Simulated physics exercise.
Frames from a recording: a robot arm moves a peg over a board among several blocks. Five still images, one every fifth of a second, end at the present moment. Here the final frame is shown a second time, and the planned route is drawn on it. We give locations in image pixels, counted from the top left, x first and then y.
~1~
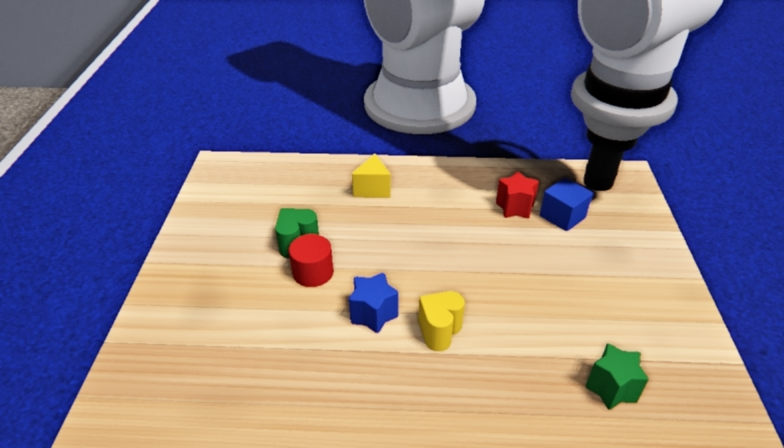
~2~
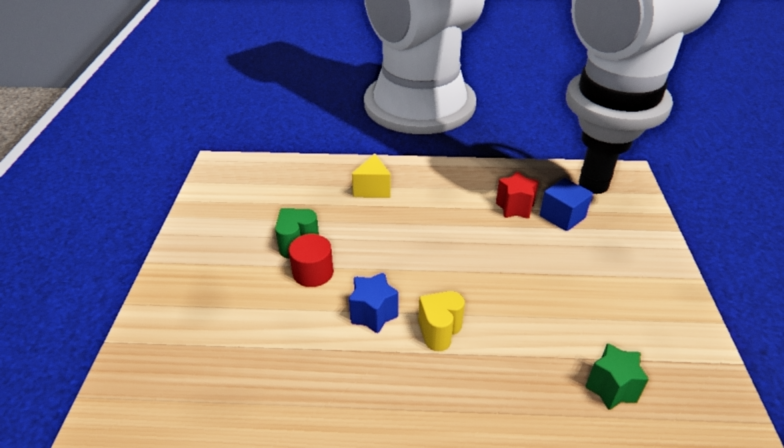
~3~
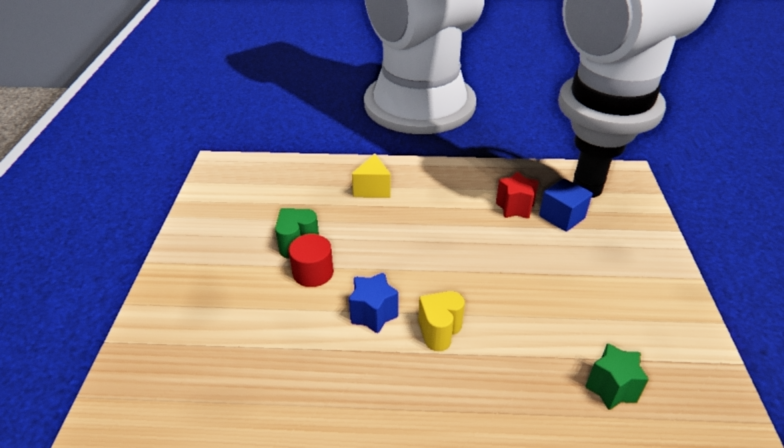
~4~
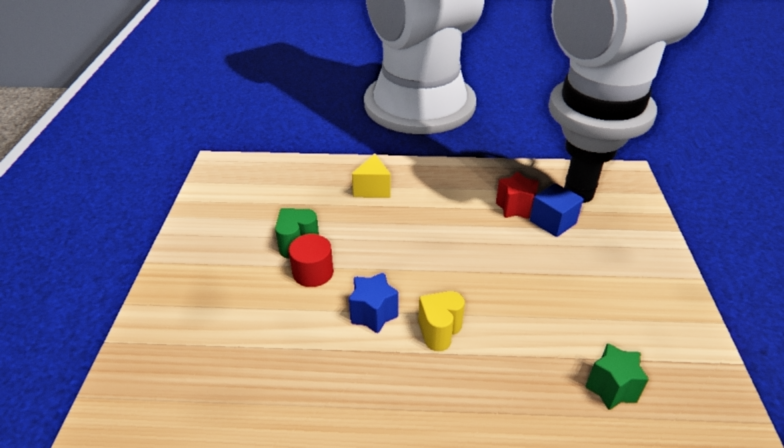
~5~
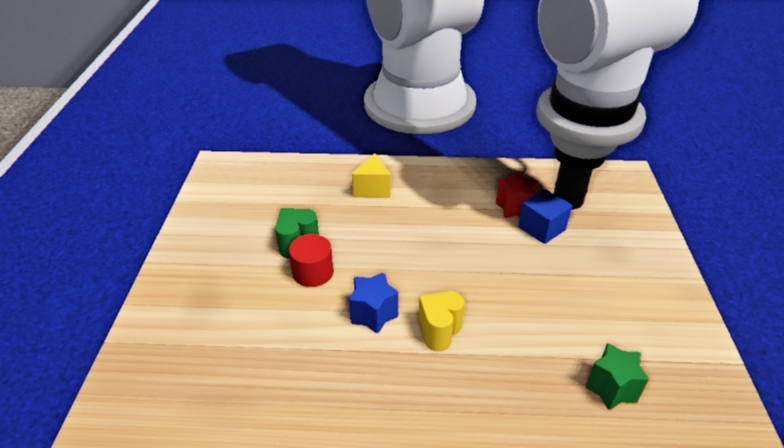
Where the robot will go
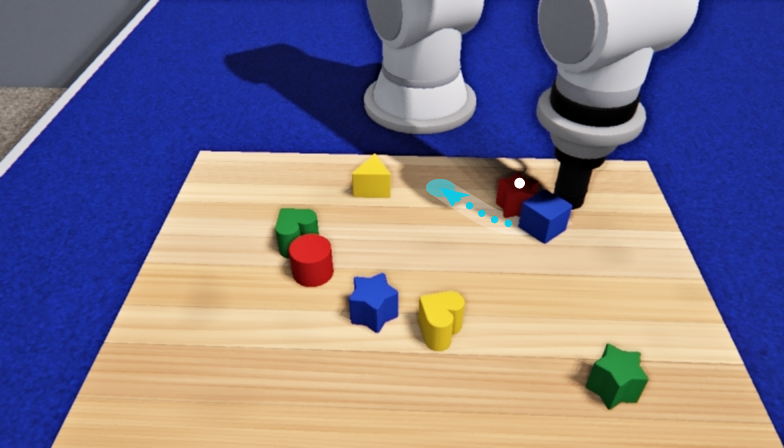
On a light wooden board over a blue surface, a robot arm holds a black peg beside a blue block and a red star, with other coloured blocks spread around. The peg moves slightly left and toward the viewer, meets the blue block, and pushes it a short way left and forward.
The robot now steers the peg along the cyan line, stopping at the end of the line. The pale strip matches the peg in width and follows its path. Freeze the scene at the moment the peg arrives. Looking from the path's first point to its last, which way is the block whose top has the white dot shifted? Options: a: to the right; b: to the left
I'll go with a - to the right.
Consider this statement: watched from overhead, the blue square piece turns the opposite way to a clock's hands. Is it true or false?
True.
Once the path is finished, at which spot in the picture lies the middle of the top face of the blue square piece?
I'd say the blue square piece ends with its top centre at (510, 221).
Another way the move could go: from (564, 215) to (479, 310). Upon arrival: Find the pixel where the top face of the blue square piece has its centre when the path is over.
By then it is at (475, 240).
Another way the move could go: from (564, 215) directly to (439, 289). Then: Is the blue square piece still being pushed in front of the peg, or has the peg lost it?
It stays on the peg's front.
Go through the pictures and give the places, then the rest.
Peg's lower end (598, 183); yellow triangular piece (372, 166); red star (520, 183); blue square piece (569, 191), in the first frame.
Peg (593, 186); blocks still, in the second frame.
Peg (587, 190); blocks still, in the third frame.
Peg (578, 195); blue square piece (559, 197), in the fourth frame.
Peg (568, 201); yellow triangular piece (372, 166); red star (520, 183); blue square piece (548, 203), in the fifth frame.
Drawn move, from (564, 215) via (520, 224) and (476, 210), ending at (441, 188); the dot is on the red star.
What follows on the original path. One third of the way, peg (521, 211); red star (508, 182), turned 50° clockwise; blue square piece (512, 220), turned 35° anticlockwise.
Two thirds of the way, peg (477, 196); red star (493, 170), turned 100° clockwise; blue square piece (510, 221), turned 40° anticlockwise.
At the end, peg (441, 175); yellow triangular piece still; red star (489, 168), turned 125° clockwise; blue square piece (510, 221), turned 40° anticlockwise.
